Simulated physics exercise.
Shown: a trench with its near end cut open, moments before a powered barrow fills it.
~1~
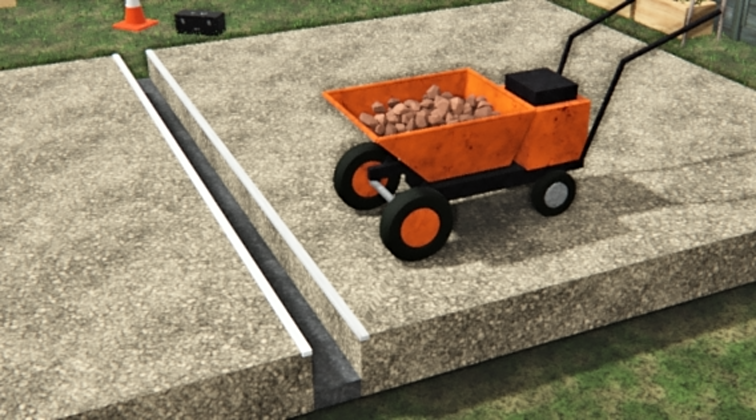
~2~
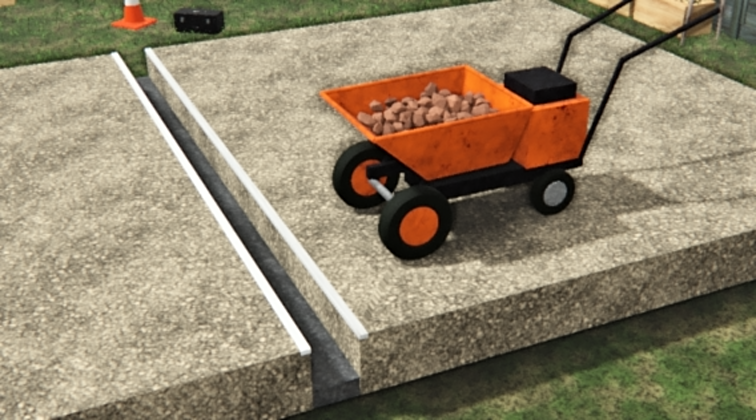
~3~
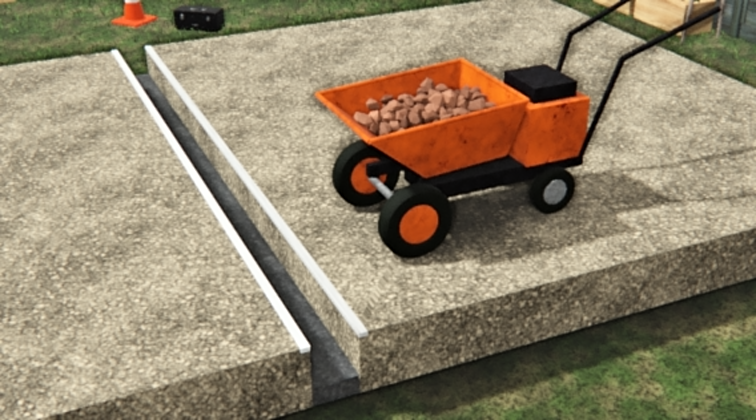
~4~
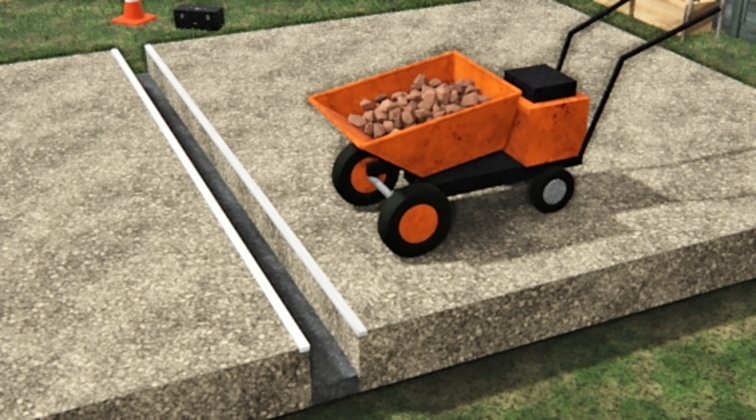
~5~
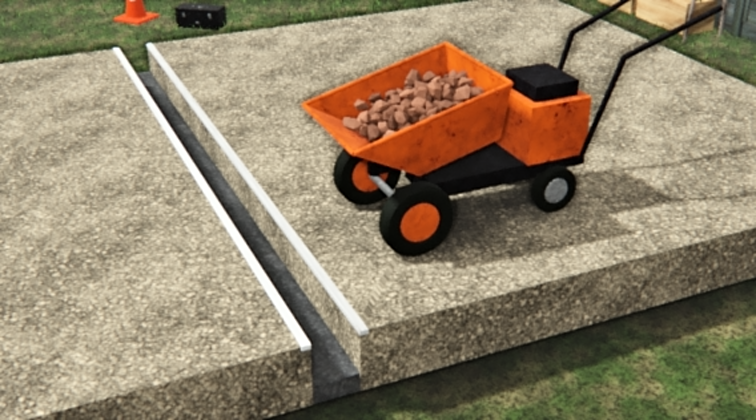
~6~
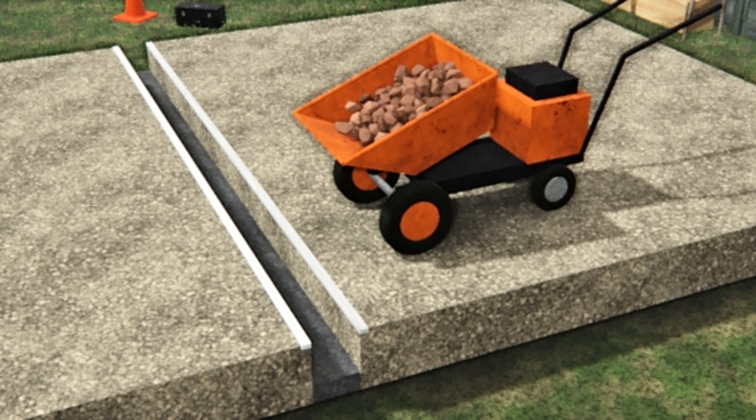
At the start, an orange powered barrow loaded with reddish rubble stands on a gravelly slab, its skip level, to the right of a narrow, white-edged trench. The skip begins tipping slightly toward the trench, then tilts further, its left lip lowering and its back rising while the rubble stays inside.
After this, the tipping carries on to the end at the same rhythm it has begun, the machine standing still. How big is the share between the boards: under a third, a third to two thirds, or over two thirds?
Going by that, the trench clears two thirds of the load.
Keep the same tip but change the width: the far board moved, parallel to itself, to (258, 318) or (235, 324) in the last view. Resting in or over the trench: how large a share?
About 100 and 100 per cent.
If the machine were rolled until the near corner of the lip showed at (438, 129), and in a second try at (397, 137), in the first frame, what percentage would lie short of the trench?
That would be roughly 30 in a hundred and then roughly 10 in a hundred.
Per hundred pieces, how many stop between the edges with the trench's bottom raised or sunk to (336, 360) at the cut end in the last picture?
It comes out near 60 percent.
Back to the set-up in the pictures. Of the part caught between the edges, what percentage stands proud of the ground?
Close to 10 percent.
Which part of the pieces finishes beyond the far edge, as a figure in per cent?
Close to 15 in a hundred.
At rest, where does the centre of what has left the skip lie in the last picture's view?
Roughly pixel (271, 267).
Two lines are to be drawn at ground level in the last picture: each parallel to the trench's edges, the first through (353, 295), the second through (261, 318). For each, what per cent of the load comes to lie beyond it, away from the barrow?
100 and 10 in a hundred.
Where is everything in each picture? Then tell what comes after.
Lip of the skip (377, 141), level; top of the load (439, 116), lumps of rubble; first edge of the trench (341, 304); far edge (286, 318), the trench under half as wide as the skip, and about as deep as wide, in the first frame.
Lip of the skip (375, 140), tipped barely; top of the load (437, 114), in the second frame.
Lip of the skip (369, 142), tipped barely; top of the load (448, 98), in the third frame.
Lip of the skip (362, 147), tipped a little; top of the load (441, 94), in the fourth frame.
Lip of the skip (354, 154), tipped a little; top of the load (447, 92), in the fifth frame.
Lip of the skip (344, 163), tipped clearly; top of the load (436, 86); first edge of the trench (340, 297); far edge (285, 311), in the sixth frame.
Just after the last frame, skip tipped steeply; every one in the skip.
A moment on, skip tipped right over; roughly two thirds in the skip; roughly a quarter in or heaped over the trench; about a tenth beyond it; just a few falling.
Further on, skip tipped right over; just a few in the skip; the larger part in or heaped over the trench; roughly a quarter beyond it.
When it is over, skip tipped right over; just a few in the skip; the larger part in or heaped over the trench; roughly a quarter beyond it.
